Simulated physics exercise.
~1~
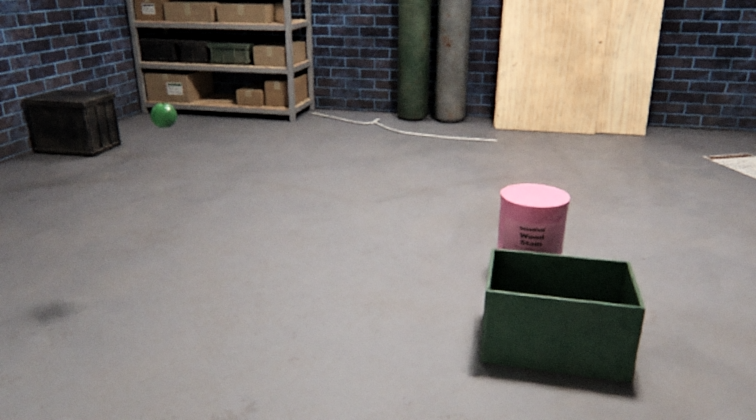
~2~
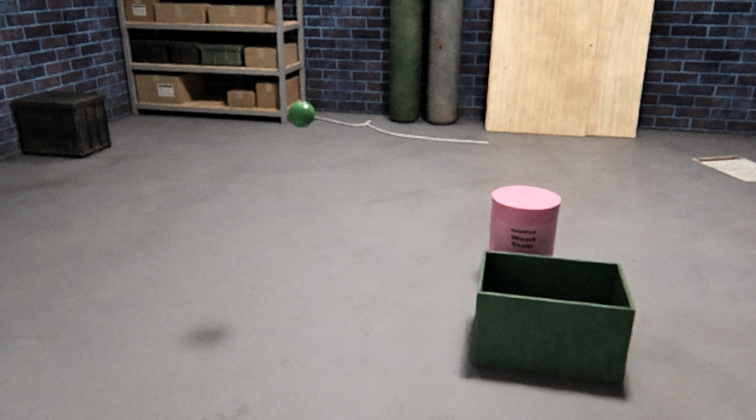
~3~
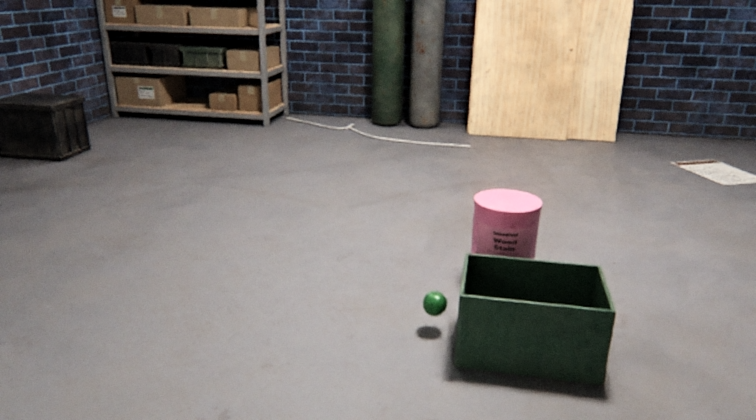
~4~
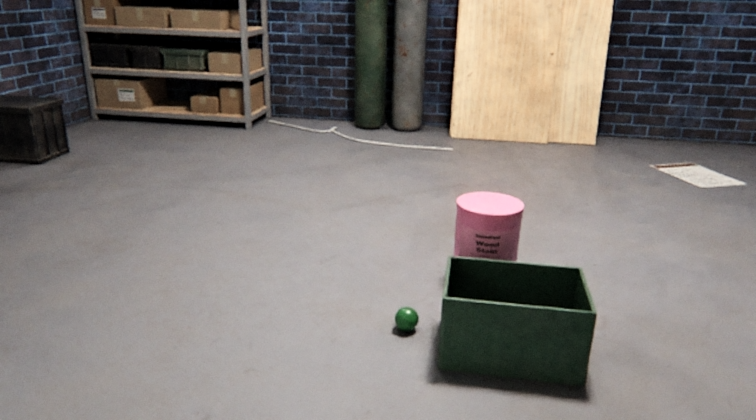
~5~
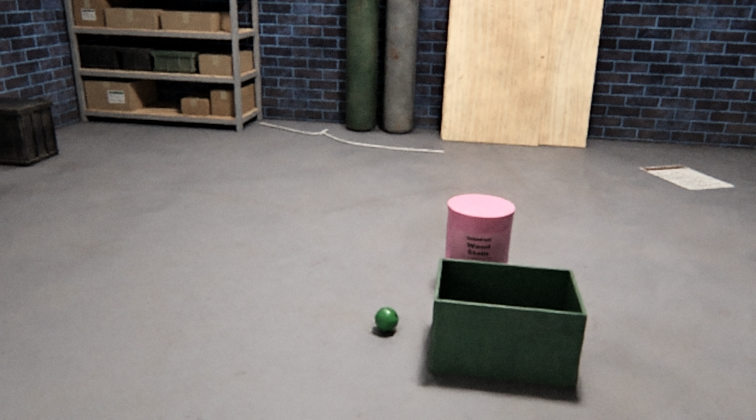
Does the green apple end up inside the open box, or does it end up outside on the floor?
It ends up outside, on the floor just to the left of the green box.
